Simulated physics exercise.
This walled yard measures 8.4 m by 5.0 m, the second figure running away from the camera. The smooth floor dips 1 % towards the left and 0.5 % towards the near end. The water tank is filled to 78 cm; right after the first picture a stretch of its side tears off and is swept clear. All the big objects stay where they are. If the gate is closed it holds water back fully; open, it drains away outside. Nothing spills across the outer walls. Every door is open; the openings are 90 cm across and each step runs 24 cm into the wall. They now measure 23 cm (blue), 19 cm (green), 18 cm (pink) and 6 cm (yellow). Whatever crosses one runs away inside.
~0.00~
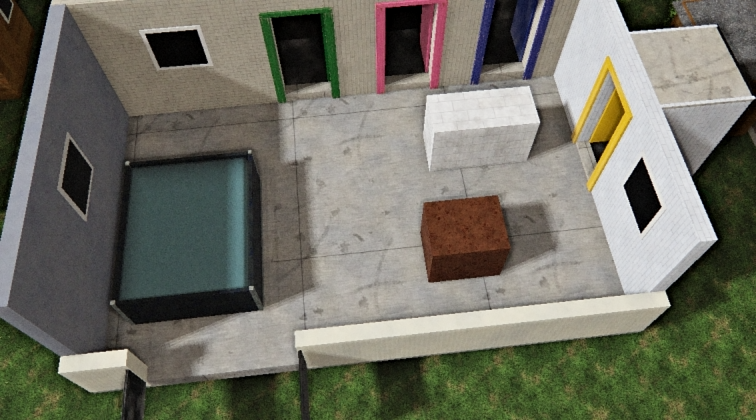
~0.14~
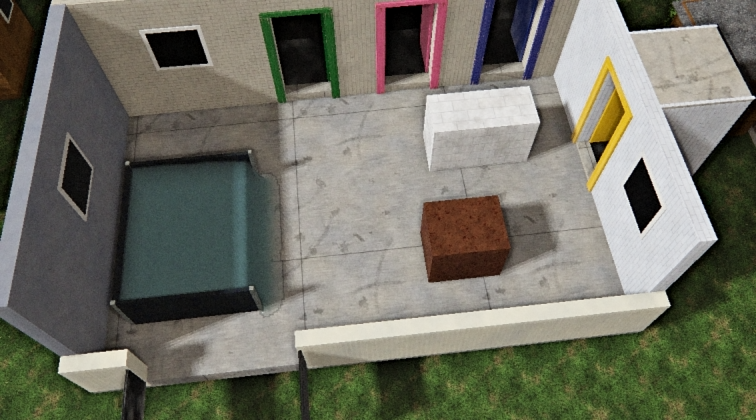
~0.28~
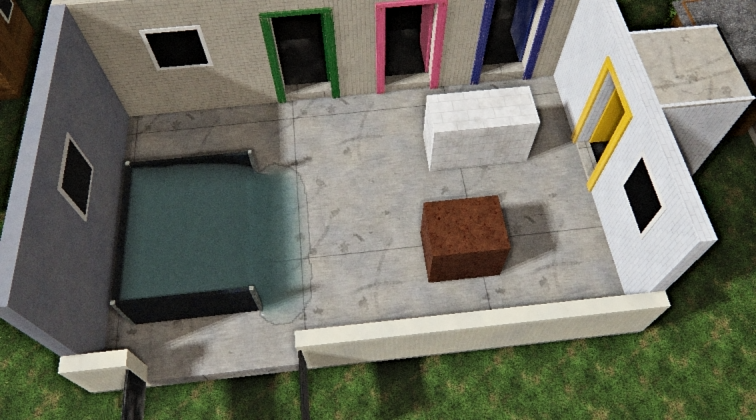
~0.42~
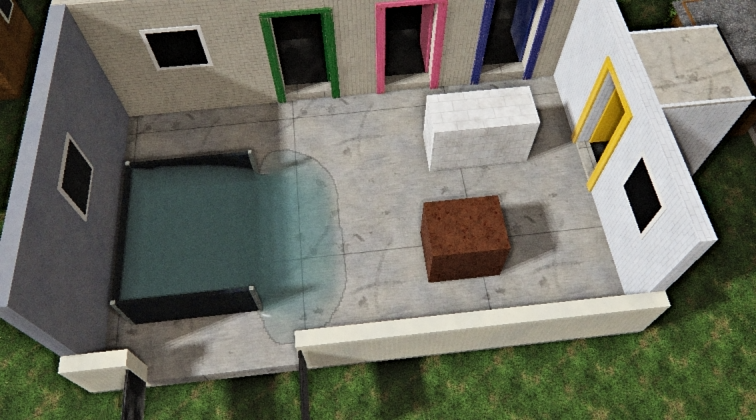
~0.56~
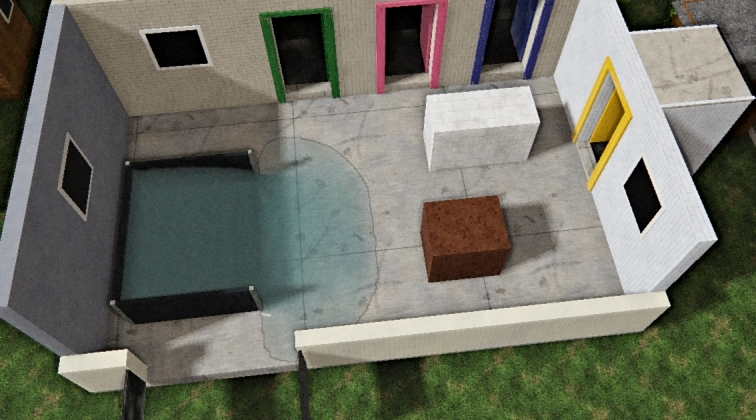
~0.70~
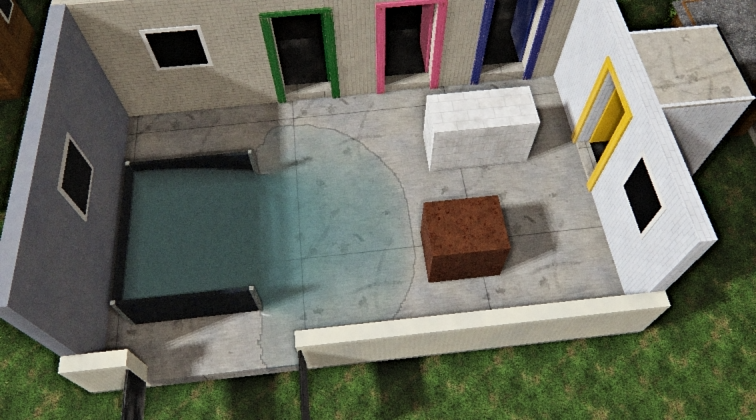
In a walled yard with coloured doorways, the right side of a full water tank vanished, and water poured out across the floor, spreading in a widening curve close to a reddish-brown block.
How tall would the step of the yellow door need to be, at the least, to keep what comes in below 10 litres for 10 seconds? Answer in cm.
About 32 cm.
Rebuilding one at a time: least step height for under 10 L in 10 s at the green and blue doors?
Roughly 7.0 cm at green and 11.5 cm at blue.
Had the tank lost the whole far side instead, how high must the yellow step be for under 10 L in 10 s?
Then roughly 8.0 cm.
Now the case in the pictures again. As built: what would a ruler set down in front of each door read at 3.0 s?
In cm: Blue 8, green 4, pink 22, yellow 17.
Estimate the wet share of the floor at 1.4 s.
Some 50 per cent of it.
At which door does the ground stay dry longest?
It is the blue one.
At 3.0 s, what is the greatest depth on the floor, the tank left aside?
Roughly 38 cm.
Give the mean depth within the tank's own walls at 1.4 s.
Some 37 cm.
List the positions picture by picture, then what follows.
The first frame shows still water, 78 cm deep, in the water tank at (187, 225); the yellow door at (599, 130) is dry.
In the second frame, the front is at (275, 191), 0.3 m from the gap at (256, 234); 0.6 m2 of floor is wet, 78 cm left at the back.
In the third frame, the gap is at (256, 235), the front 0.7 m out at (305, 298); the back of the water tank holds 78 cm.
In the fourth frame, water pours out at (256, 236) and has run 1.3 m, to (340, 284); about 12 cm deep outside, 76 cm at the back.
In the fifth frame, the gap is at (256, 236), the front 1.9 m out at (373, 280); the back of the water tank holds 67 cm.
In the sixth frame, the front is at (410, 259), 2.5 m from the gap at (256, 236); 9.1 m2 of floor is wet, 67 cm left at the back; 3.4 m in a straight line remain to the yellow door at (599, 130).
After 1.4 s water covers 50 % of the floor, deepest (44 cm) near (412, 253); it has not reached the yellow door.
After 3.0 s water covers 70 % of the floor, deepest (38 cm) near (596, 223); 17 cm at the yellow door, 161 litres in over its 6 cm step.
After 10.0 s water covers 95 % of the floor, deepest (16 cm) near (139, 121); 7 cm at the yellow door, 422 litres in over its 6 cm step.
At the yellow door as built, the water arrived by 1.7 s and peaked near 20 cm at 3.6 s.
Run again over the same 10 s with other heights there, 25 litres in over 27.5 cm, 1 litre over 37 cm. The limit of 10 litres is kept from about 32 cm up.
